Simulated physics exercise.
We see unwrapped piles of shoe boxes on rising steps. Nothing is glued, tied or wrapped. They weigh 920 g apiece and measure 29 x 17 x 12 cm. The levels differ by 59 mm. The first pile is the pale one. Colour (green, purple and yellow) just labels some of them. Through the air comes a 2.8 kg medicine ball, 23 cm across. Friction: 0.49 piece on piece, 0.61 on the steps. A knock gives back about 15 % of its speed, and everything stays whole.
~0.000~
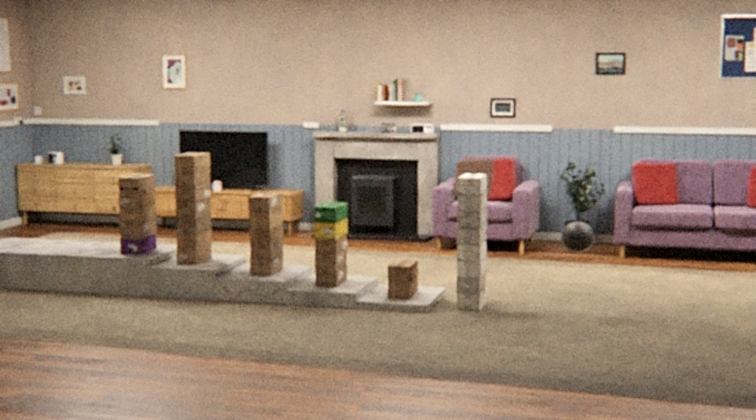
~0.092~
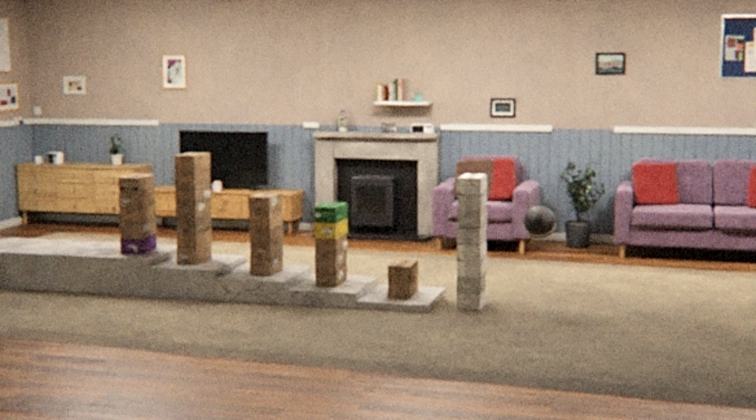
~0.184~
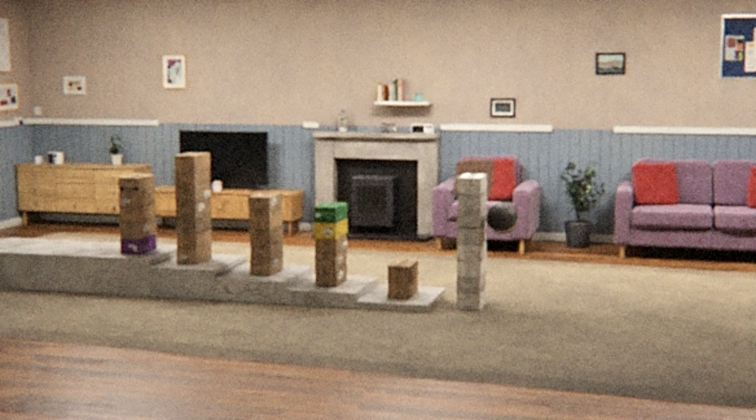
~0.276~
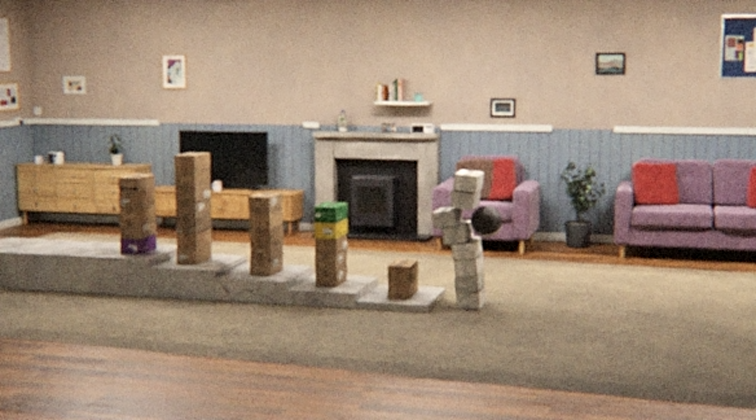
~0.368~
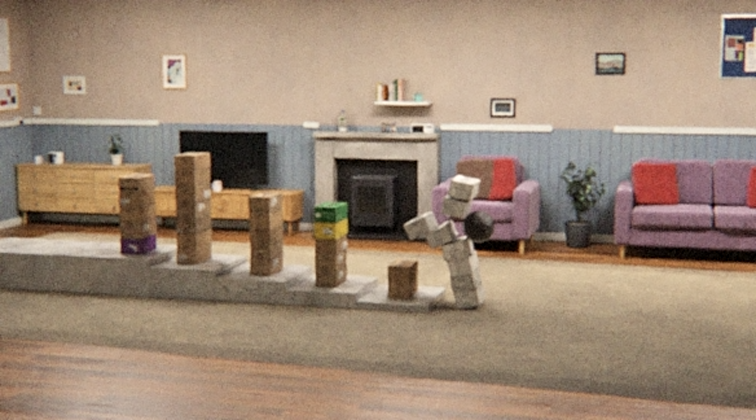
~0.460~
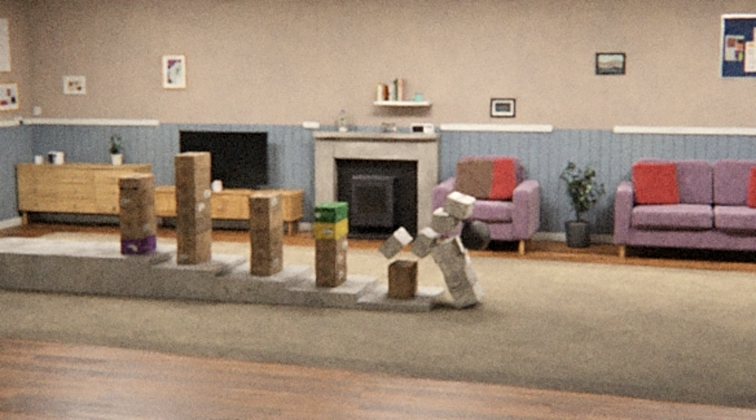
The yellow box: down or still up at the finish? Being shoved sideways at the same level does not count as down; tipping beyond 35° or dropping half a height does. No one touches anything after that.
The yellow box holds its level.
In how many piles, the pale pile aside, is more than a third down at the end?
The count is 0.
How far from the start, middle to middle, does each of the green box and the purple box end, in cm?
Green 0, purple 0.
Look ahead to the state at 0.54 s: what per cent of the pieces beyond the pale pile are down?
By then 0 per cent.
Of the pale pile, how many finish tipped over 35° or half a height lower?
The count is 7.
After 0.54 s, 4 of the pale pile down; none of the 24 other boxes down; yellow box unmoved.
After 0.66 s, 8 of the pale pile down; none of the 24 other boxes down, 1 disturbed; yellow box unmoved.
After 0.90 s, 7 of the pale pile down; none of the 24 other boxes down, 2 disturbed; yellow box unmoved.
At rest (1.5 s), 7 of the pale pile down; none of the 24 other boxes down, 2 disturbed; yellow box unmoved; green box unmoved; purple box unmoved. As the last picture would show them, middles, yellow box near (331, 228), green box near (331, 212).
